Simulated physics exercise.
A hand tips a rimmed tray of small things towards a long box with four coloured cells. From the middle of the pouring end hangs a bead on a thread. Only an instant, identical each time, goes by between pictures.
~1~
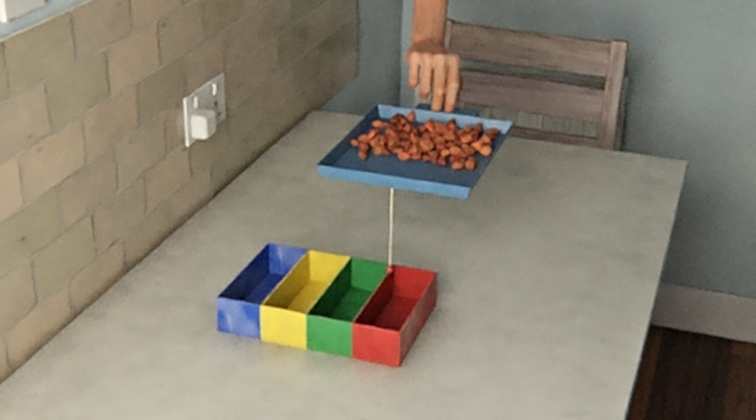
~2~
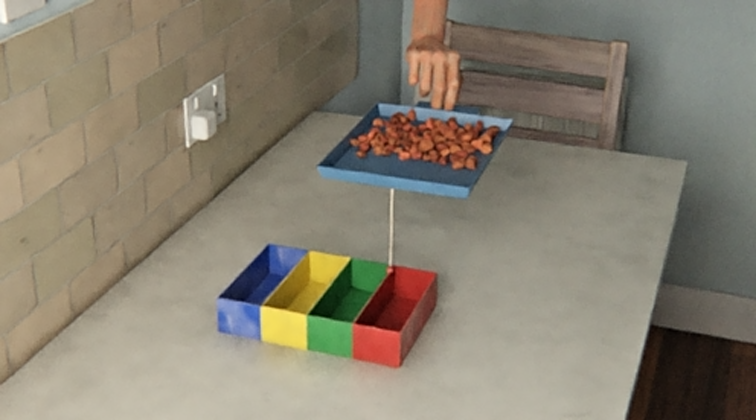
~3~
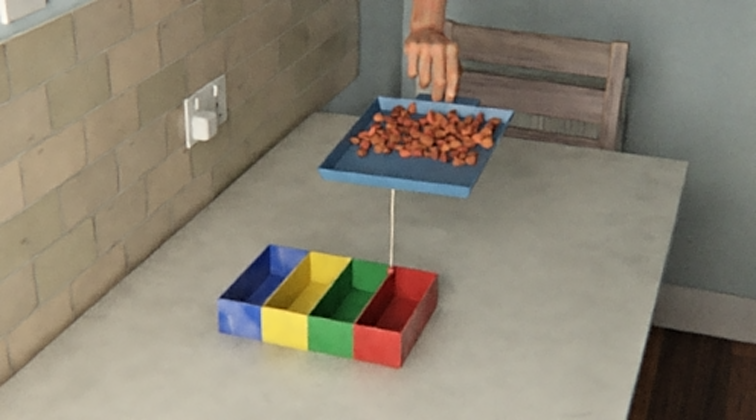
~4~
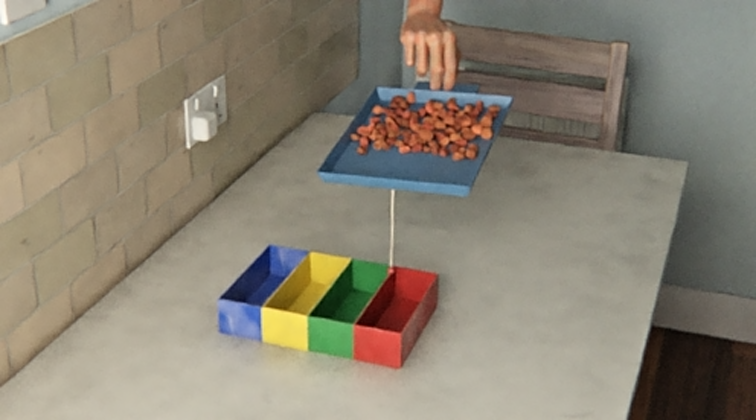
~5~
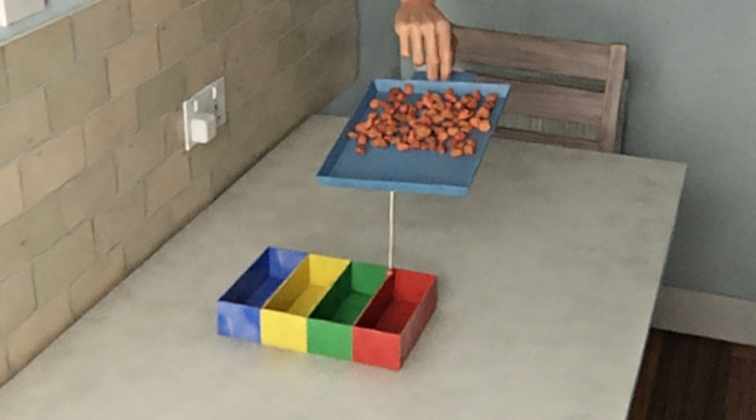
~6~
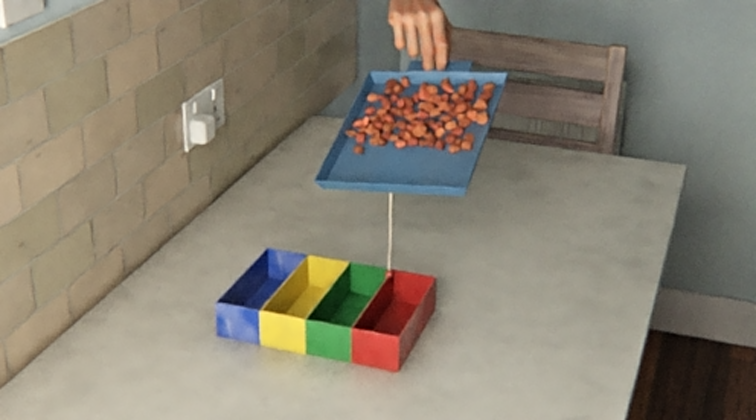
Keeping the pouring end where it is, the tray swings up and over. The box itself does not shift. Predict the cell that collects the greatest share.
The yellow cell collects the greatest share.
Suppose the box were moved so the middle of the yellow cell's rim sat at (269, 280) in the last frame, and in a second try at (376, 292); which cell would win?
For the first spot the answer is green, and for the second spot it is that blue cell.
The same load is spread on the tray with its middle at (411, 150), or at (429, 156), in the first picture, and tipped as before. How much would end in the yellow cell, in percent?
50 % and 40 %.
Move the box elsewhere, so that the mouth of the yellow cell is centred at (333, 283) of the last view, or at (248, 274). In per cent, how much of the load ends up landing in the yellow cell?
50 %, then 0 %.
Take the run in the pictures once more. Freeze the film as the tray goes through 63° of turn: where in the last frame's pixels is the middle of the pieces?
Close to (346, 179).
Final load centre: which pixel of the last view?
Once it all stops, the middle lies near (319, 317).
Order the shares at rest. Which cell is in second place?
Ranked second: Green.
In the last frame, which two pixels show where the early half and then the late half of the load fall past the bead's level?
The opening half passes (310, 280), the closing half (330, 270).
Shortly afterwards, tray tipped steeply; the bulk on the tray; near a quarter falling or outside the box.
Next, tray tipped past a quarter turn; a little on the tray; near a third in the yellow cell; near a quarter in the green cell; a little in the red cell; a little in the blue cell; a little falling or outside the box.
Some moments later, tray tipped past a quarter turn; near half in the yellow cell; near a third in the green cell; a little in the red cell; a little in the blue cell.
In the end, tray tipped past a quarter turn; near half in the yellow cell; near a third in the green cell; a little in the red cell; a little in the blue cell.
